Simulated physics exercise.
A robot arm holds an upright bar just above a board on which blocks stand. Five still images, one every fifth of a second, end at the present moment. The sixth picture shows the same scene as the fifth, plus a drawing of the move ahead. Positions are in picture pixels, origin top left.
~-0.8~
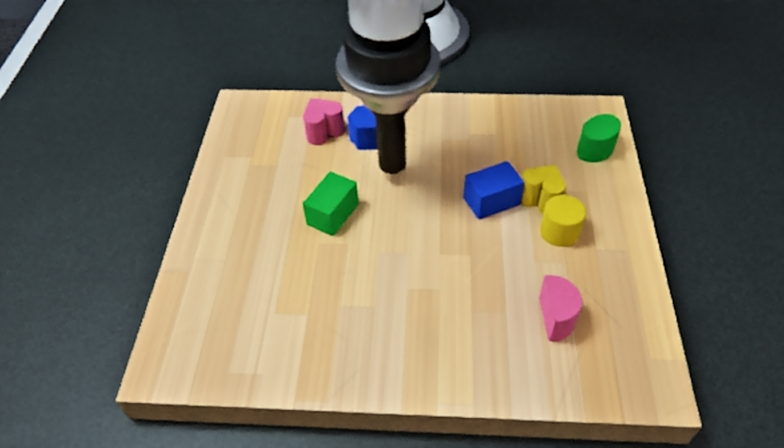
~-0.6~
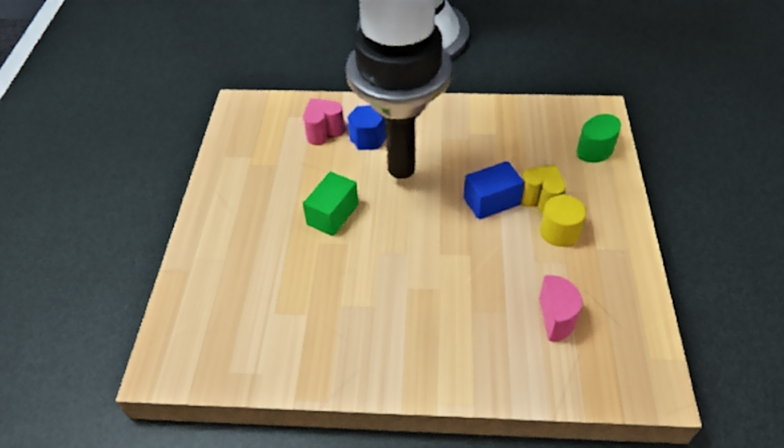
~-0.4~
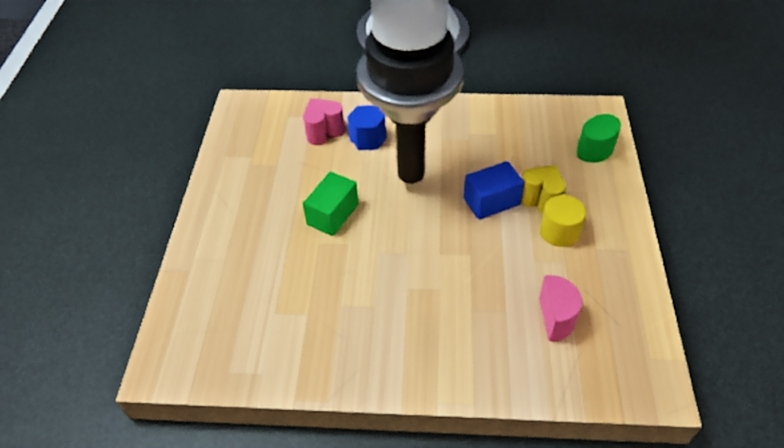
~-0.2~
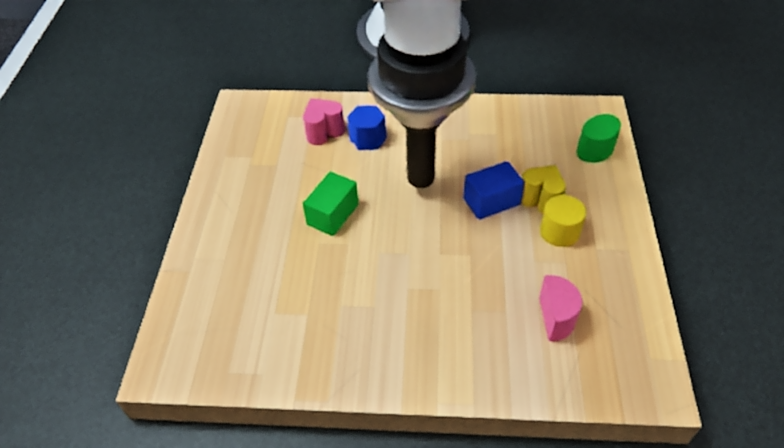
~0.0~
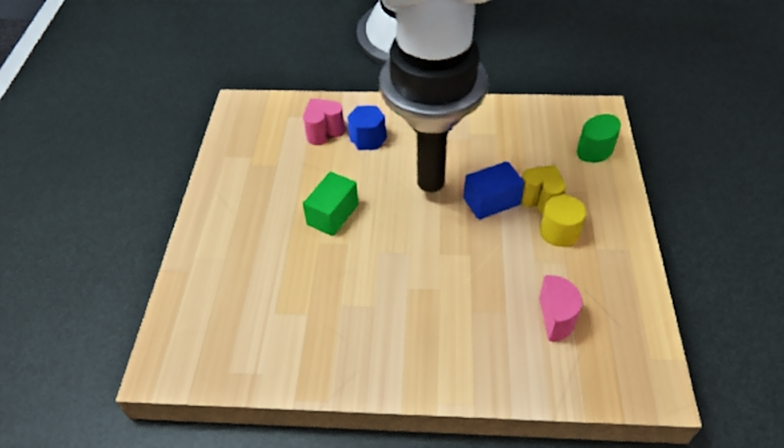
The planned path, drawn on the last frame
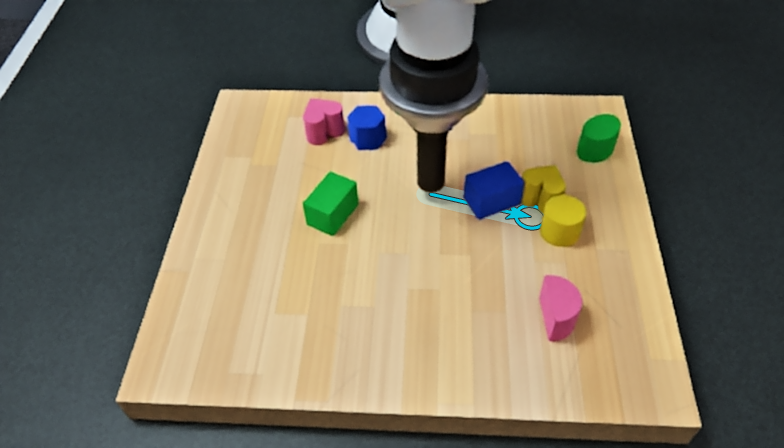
The robot arm moves its bar slightly right above the board while the blocks stay still.
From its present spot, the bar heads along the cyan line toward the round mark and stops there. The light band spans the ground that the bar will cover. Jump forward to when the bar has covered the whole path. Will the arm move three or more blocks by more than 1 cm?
I'd say yes.
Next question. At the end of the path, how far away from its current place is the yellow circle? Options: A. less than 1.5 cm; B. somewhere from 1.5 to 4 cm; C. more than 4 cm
My pick is B.
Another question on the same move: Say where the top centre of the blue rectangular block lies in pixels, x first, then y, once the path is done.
It will likely be found at (580, 192).
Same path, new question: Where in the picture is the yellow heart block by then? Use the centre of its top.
Answer: (612, 169).
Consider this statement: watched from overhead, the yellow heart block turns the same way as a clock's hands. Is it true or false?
False.
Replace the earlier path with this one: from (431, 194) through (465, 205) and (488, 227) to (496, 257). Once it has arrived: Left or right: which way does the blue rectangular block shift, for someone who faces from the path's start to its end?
That block drifts left.
Path on the board, from (431, 194) to (531, 217).
On the path given first. One third of the way, bar (464, 191); blue rectangular block (510, 181); yellow heart block (559, 177).
Two thirds of the way, bar (499, 199); blue rectangular block (545, 188); yellow heart block (589, 175), turned 35° anticlockwise; yellow circle (571, 212).
At the end, bar (533, 206); blue rectangular block (580, 192); yellow heart block (612, 169), turned 70° anticlockwise; yellow circle (595, 223).
